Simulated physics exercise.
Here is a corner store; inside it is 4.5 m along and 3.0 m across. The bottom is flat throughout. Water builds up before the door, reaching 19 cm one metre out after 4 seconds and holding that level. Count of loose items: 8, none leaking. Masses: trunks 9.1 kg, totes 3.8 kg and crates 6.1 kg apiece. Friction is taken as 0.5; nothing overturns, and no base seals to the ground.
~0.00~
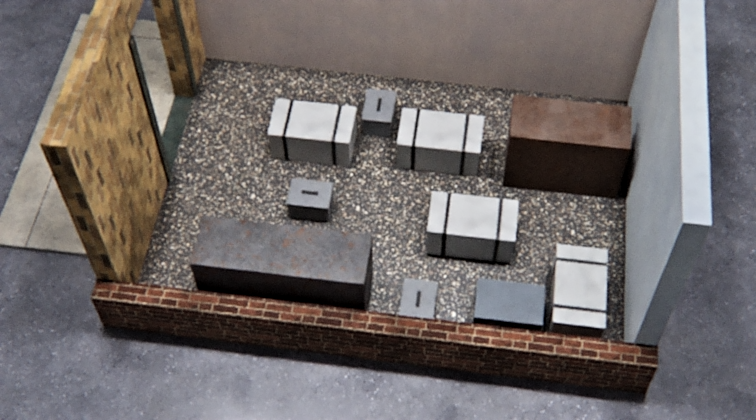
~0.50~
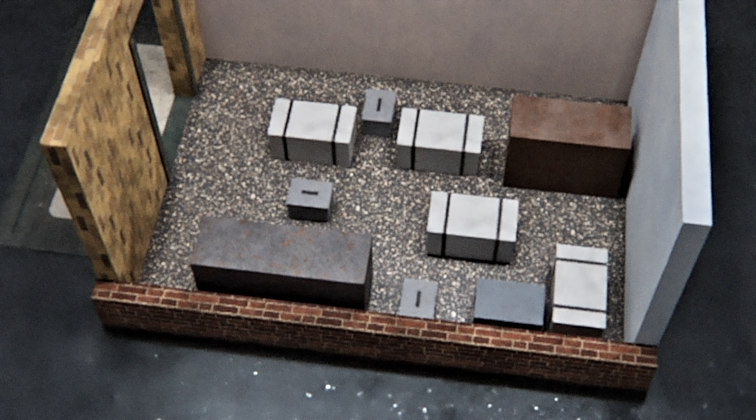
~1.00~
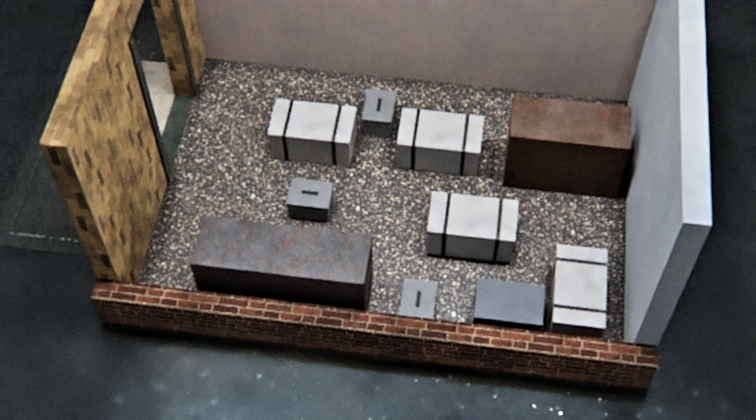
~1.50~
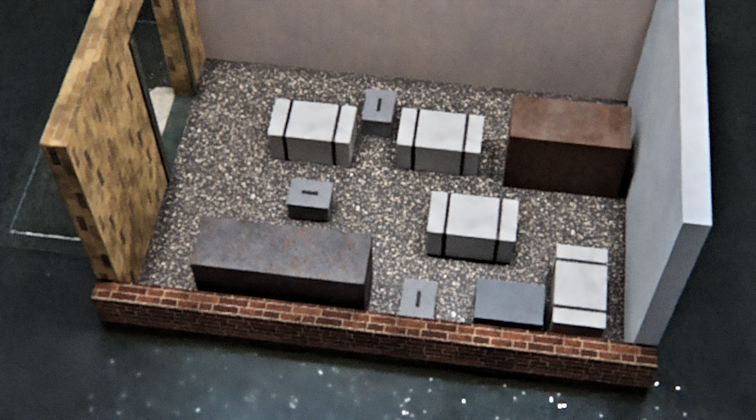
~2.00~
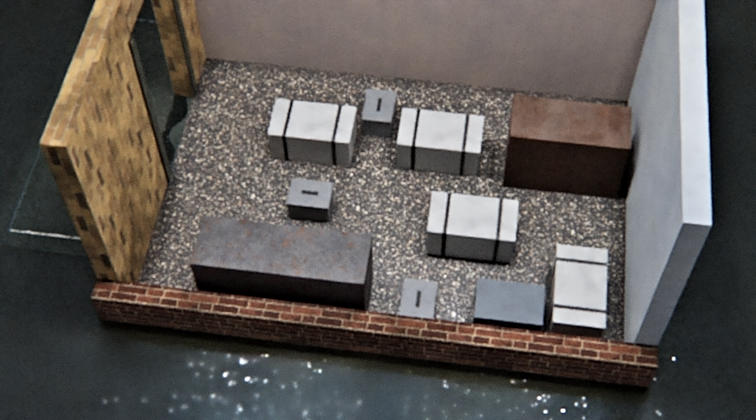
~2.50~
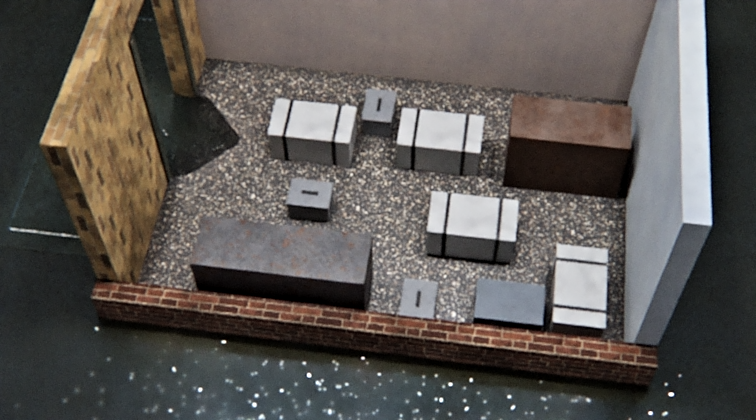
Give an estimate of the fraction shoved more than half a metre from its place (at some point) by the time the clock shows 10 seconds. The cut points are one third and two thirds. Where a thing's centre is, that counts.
Displaced share: Medium, one to two thirds.
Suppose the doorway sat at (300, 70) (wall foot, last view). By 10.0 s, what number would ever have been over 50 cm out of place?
The answer would then be 4.
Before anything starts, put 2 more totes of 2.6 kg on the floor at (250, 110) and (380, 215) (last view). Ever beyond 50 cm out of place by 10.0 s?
Order as asked - beyond the cutoff and beyond the cutoff.
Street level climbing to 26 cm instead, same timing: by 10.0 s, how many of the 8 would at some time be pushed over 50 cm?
The answer would then be 5.
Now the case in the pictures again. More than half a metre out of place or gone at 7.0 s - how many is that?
3 of them.
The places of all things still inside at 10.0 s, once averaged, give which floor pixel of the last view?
That lands at roughly (514, 262).
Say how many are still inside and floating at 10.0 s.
Total: 8.
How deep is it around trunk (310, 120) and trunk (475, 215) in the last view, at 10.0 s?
Depth approx. 6 cm / 9 cm.
After 3.5 s 0 of 8 are over 50 cm from their spots; 0 afloat.
After 4.5 s 0 of 8 are over 50 cm from their spots; 0 afloat.
After 7.0 s 3 of 8 are over 50 cm from their spots; 6 afloat.
After 10.0 s 5 of 8 are over 50 cm from their spots, and 5 have been at some point; 8 afloat.
